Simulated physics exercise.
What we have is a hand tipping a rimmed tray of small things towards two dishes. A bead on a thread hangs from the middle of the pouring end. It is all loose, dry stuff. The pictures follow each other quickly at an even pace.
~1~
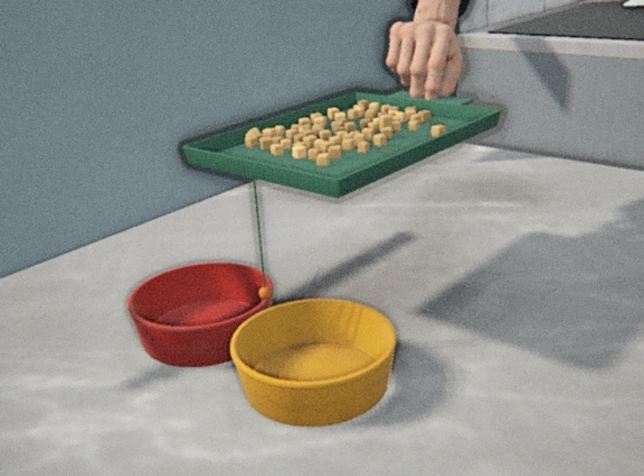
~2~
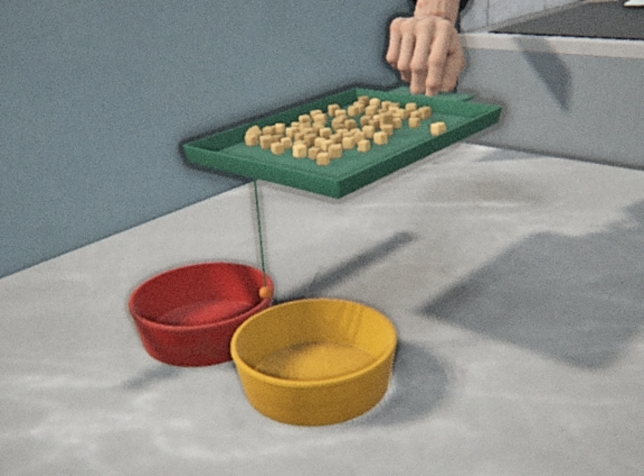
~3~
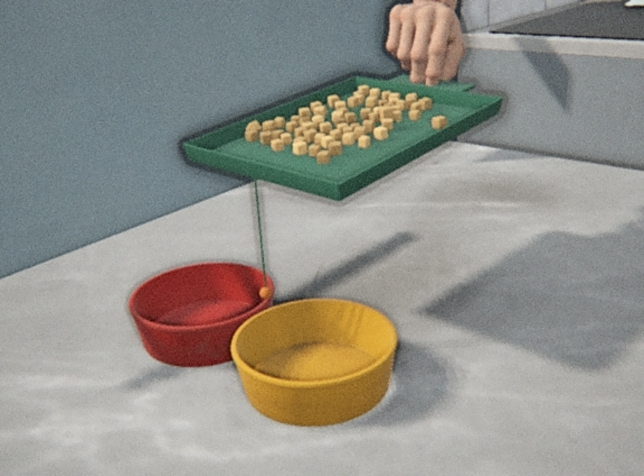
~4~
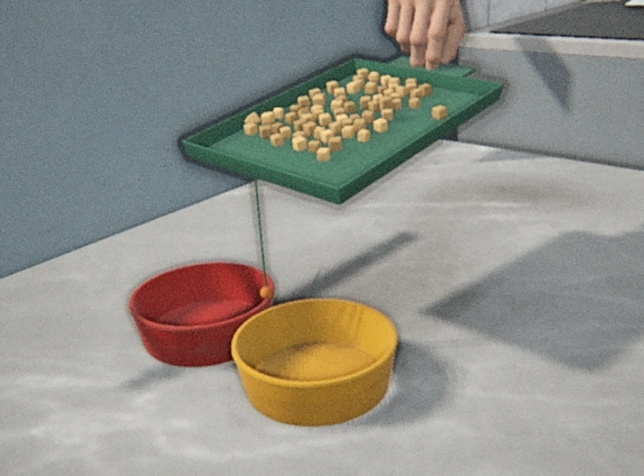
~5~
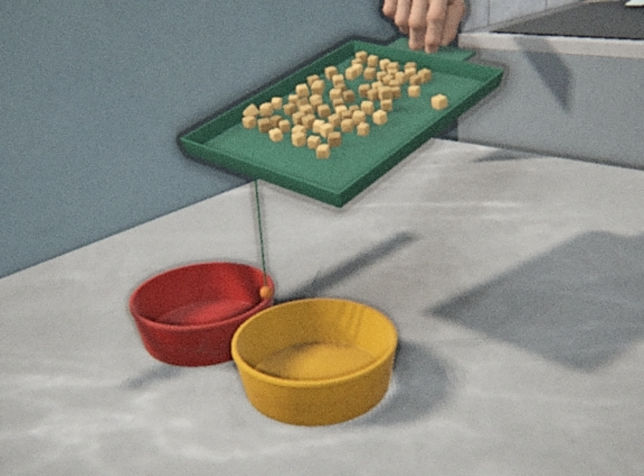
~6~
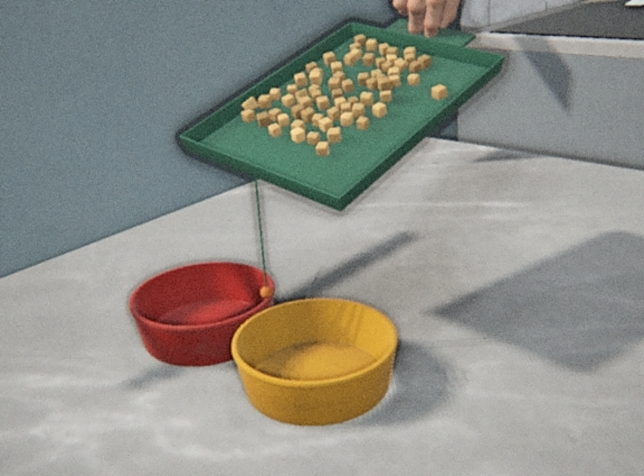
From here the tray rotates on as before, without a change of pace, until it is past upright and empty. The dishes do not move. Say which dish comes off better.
Fuller: The right-hand dish.
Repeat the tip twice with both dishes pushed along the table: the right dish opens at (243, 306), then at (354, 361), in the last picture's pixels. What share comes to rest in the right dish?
About 10 and 90 per cent.
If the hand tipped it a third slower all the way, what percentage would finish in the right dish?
Some 90 per cent.
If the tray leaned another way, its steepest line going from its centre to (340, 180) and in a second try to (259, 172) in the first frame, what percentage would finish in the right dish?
First some 90, then 20 per cent.
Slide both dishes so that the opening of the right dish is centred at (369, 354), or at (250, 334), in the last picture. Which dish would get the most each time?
The first try: The right dish. The second: The right one.
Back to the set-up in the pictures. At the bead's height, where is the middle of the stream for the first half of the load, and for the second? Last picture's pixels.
The first part at (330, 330); the rest at (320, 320).
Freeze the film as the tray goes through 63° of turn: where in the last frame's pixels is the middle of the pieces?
Close to (316, 167).
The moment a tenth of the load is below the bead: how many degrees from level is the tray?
Roughly 70°.
Shortly afterwards, tray tipped steeply; the bulk on the tray; only a few in the right dish; a little in the air.
Next, tray tipped past a quarter turn; near two thirds on the tray; near a quarter in the right dish; a little outside both; a little in the air.
Some moments later, tray tipped past a quarter turn; all but a few in the right dish; a little outside both.
In the end, tray tipped past a quarter turn; all but a few in the right dish; none at all in the left dish; a little outside both.
